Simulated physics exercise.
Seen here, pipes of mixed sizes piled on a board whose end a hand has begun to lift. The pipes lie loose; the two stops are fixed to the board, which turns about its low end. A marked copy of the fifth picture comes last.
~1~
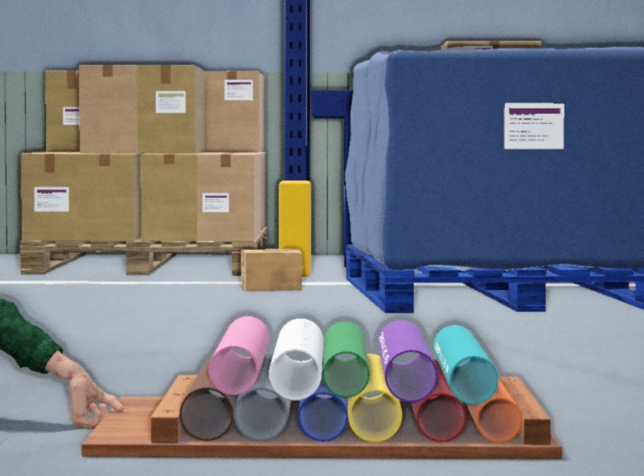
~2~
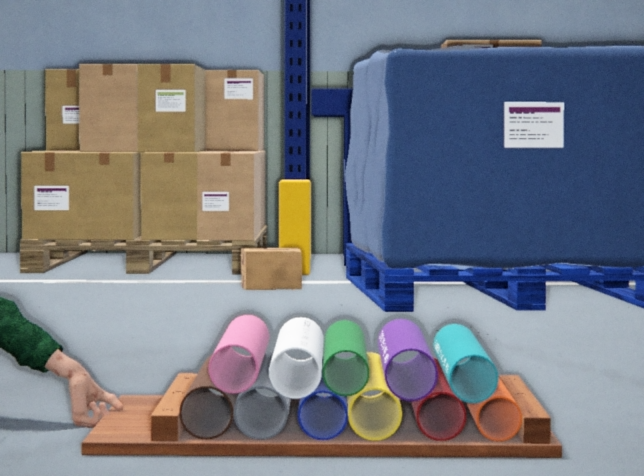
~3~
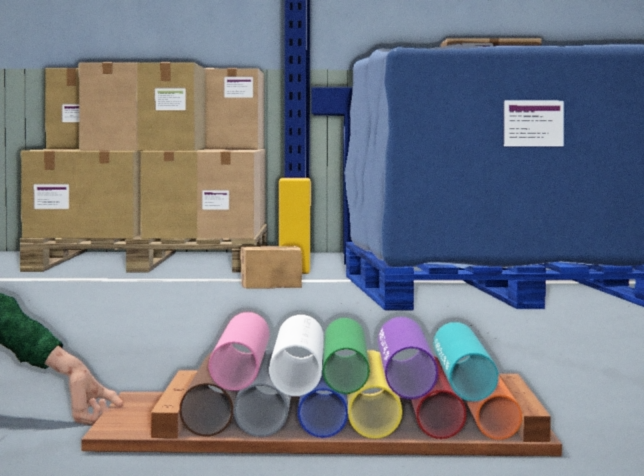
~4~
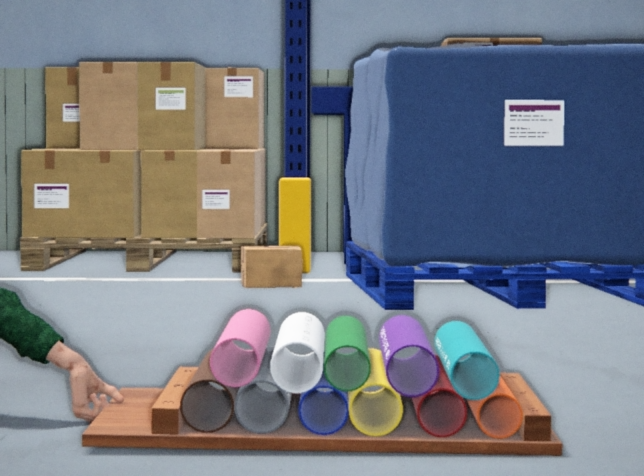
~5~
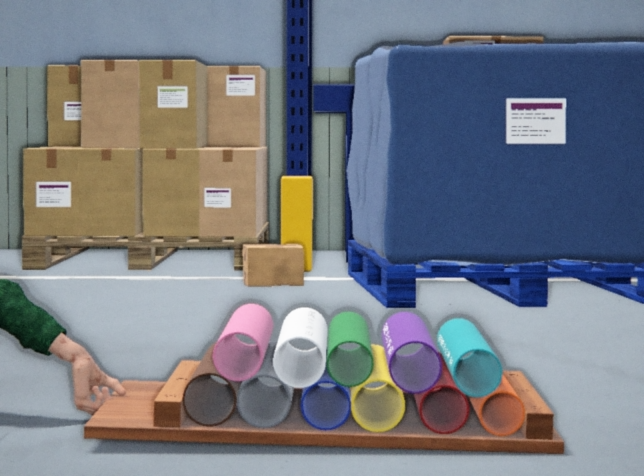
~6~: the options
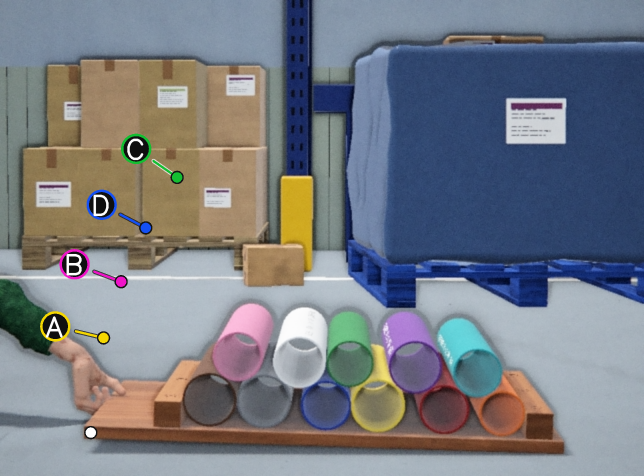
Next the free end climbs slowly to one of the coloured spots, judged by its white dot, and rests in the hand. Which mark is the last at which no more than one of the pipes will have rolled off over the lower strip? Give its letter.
Lift it to B and no more.
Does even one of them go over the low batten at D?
At D: Yes.
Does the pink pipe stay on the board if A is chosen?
Yes.
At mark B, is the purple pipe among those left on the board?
Yes, with B.
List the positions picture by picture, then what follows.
In the first frame, blue pipe (323, 417); yellow pipe (375, 415); red pipe (442, 417).
In the second frame, red pipe (441, 416); orange pipe (499, 419).
In the third frame, board (323, 409); brown pipe (206, 409); grey pipe (261, 410); blue pipe (323, 413).
In the fourth frame, board (323, 407); brown pipe (207, 406); grey pipe (262, 407).
In the fifth frame, board (325, 402); brown pipe (209, 399); grey pipe (264, 401).
On the marked copy, A at (103, 338); B at (121, 282); C at (177, 177); D at (146, 228); the white dot at (91, 432).
Following B. Soon after the start, board at 14°.
Later, board at 20°.
In the end, board at 20°, none over the low batten.
As for the rest, A none over the low batten; C five over the low batten; D four over the low batten (turquoise, white, green, purple).
